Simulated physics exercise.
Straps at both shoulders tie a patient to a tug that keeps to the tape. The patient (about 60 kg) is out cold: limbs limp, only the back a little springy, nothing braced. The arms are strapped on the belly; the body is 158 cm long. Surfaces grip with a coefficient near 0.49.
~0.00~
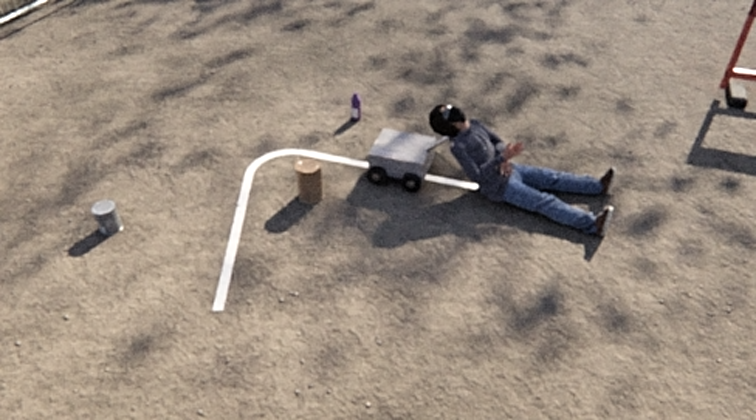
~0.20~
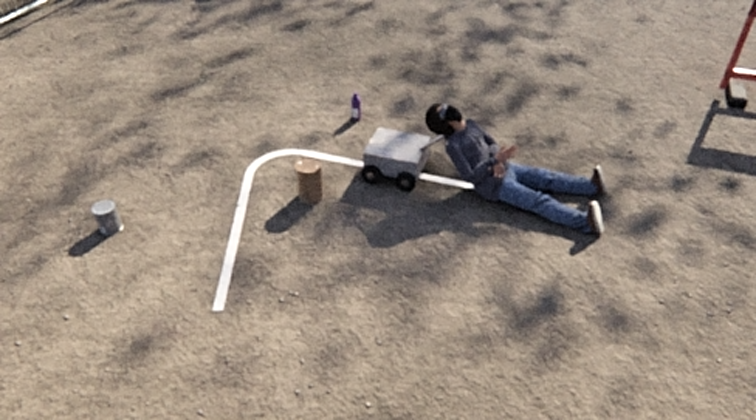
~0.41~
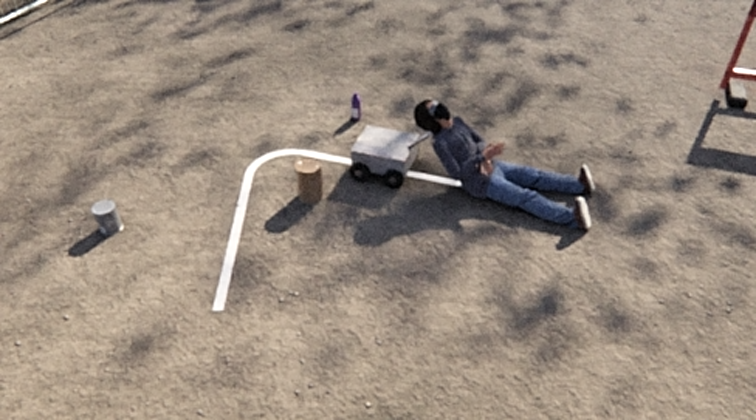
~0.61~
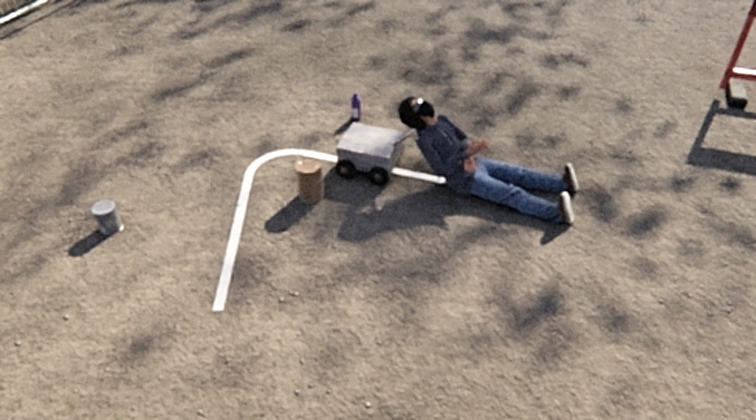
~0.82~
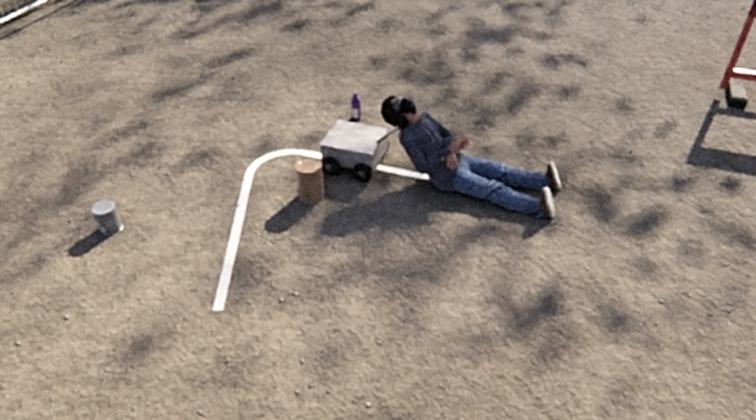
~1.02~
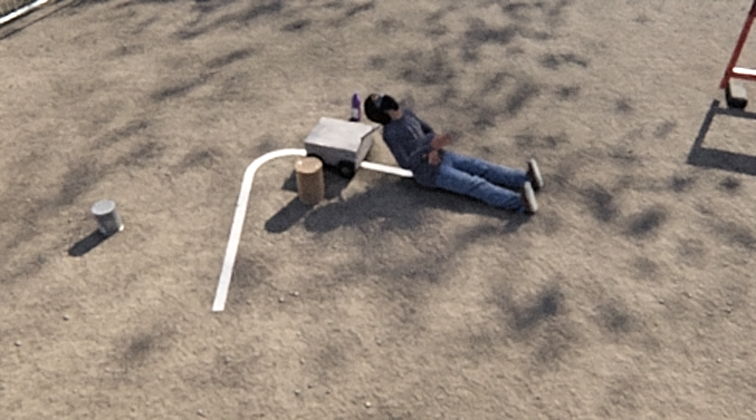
A small grey cart rolled slowly left along the white tape, dragging a limp person in jeans across the dirt behind it, and drew up behind the brown bin near the curve.
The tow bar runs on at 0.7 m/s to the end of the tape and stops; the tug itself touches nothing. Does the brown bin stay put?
The brown bin gets knocked.
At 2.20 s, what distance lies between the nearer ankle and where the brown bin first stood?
About 90 cm.
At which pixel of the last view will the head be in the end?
At about (192, 254).
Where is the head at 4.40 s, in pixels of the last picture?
Near (209, 202).
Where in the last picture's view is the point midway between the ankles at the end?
At about (273, 198).
After 2.20 s the brown bin is where it stood, near (310, 181) in the last picture's view; the nearer ankle is 86 cm from that spot.
After 3.00 s the brown bin is where it stood, near (310, 181) in the last picture's view; the nearer ankle is 60 cm from that spot.
After 3.70 s the brown bin is where it stood, near (310, 181) in the last picture's view; the grey can where it stood; the nearer ankle is 48 cm from that spot.
After 4.40 s the brown bin is 10 cm from where it stood, near (311, 189) in the last picture's view; the grey can where it stood; the nearer ankle is 24 cm from that spot.
By 5.3 s, brown bin gets knocked; grey can stays put; purple bottle stays put.
